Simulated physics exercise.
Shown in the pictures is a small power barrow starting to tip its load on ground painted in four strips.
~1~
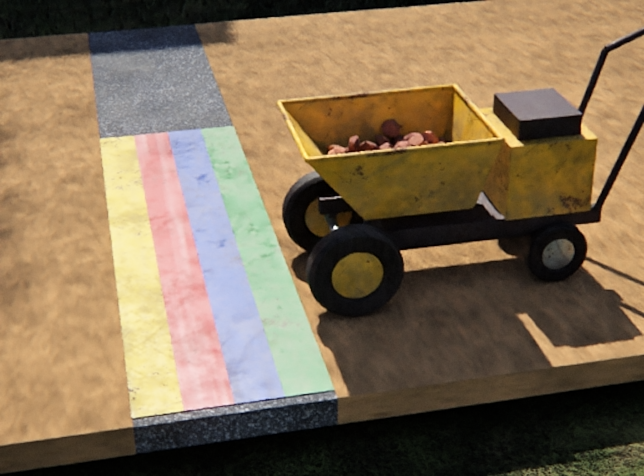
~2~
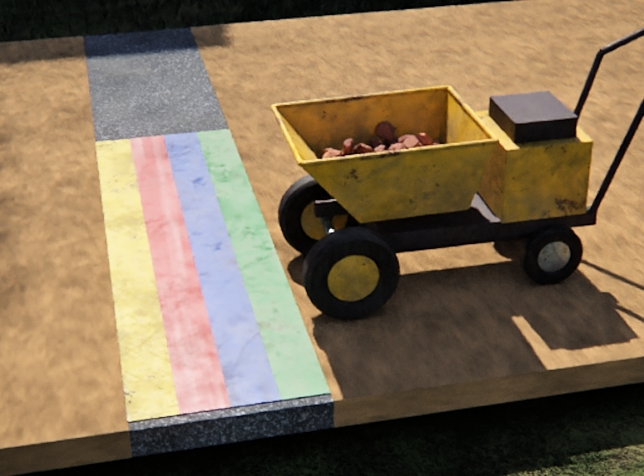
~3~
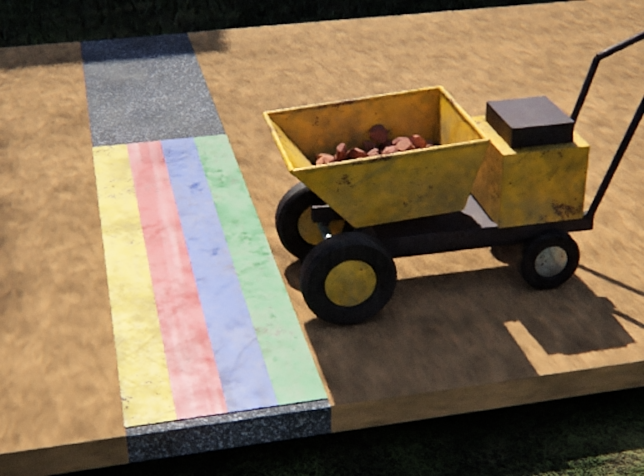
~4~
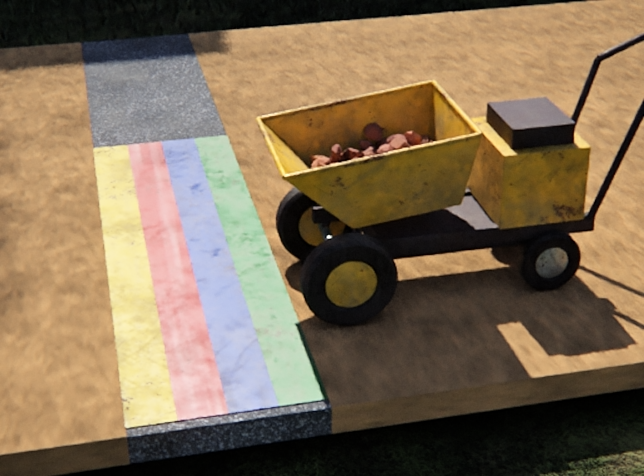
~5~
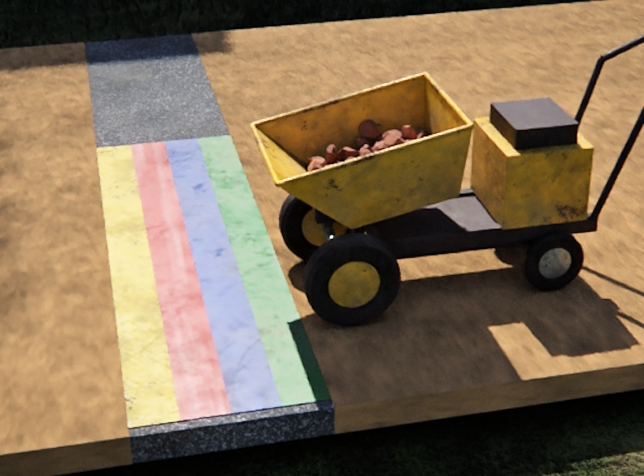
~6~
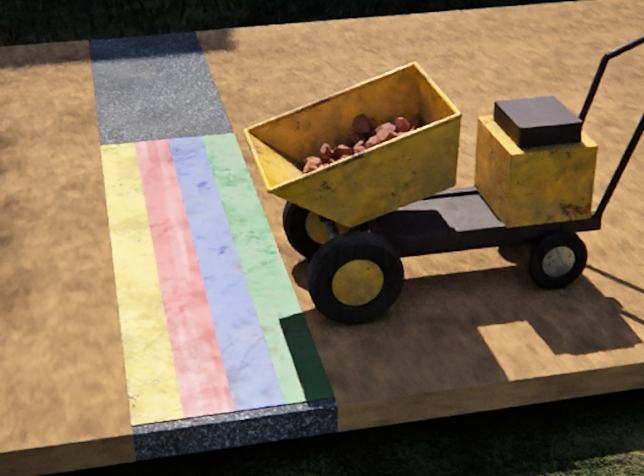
The yellow skip of a small barrow tilts gradually toward the striped ground at left.
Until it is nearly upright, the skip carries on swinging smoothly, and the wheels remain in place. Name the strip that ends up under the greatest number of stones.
That would be the red strip.
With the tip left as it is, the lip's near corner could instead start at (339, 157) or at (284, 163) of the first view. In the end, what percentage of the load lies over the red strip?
From the first spot you get 30 percent, and from the second 40 percent.
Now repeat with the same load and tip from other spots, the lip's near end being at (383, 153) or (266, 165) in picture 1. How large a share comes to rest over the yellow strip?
The first gives close to 0 per cent and the second 40 per cent.
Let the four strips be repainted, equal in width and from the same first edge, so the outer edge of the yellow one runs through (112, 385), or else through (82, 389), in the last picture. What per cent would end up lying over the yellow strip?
Shares: 20 %; then 10 %.
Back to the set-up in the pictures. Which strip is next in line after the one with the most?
The yellow strip.
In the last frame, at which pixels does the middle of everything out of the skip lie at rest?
Last view, resting centre - approx. (175, 299).
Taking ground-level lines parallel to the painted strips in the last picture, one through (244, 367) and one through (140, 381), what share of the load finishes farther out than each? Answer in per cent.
I reckon some 80 per cent and some 10 per cent.
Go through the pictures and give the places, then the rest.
Lip of the skip at (307, 161), level; top of the load at (403, 148), lumps of rubble; green strip at (294, 349); blue strip at (247, 355); red strip at (200, 361); yellow strip at (151, 368), in the first frame.
Lip of the skip at (301, 164), level; top of the load at (416, 165), in the second frame.
Lip of the skip at (293, 172), tipped barely; top of the load at (410, 168), in the third frame.
Lip of the skip at (285, 178), tipped a little; top of the load at (401, 147), in the fourth frame.
Lip of the skip at (278, 185), tipped a little; top of the load at (402, 157), in the fifth frame.
Lip of the skip at (270, 191), tipped clearly; top of the load at (412, 140); green strip at (295, 356); blue strip at (247, 362); red strip at (200, 369); yellow strip at (151, 375), in the sixth frame.
Soon, skip tipped steeply; all in the skip.
A while on, skip tipped steeply; nearly all in the skip; a small part over the red strip; a stray few over the yellow strip.
Towards the end, skip tipped right over; about a third in the skip; a stray few over the blue strip; about a third over the red strip; about a quarter over the yellow strip; a small part off the paint.
Finally, skip tipped right over; about a quarter in the skip; none over the green strip; a stray few over the blue strip; about half over the red strip; about a quarter over the yellow strip; a small part off the paint.
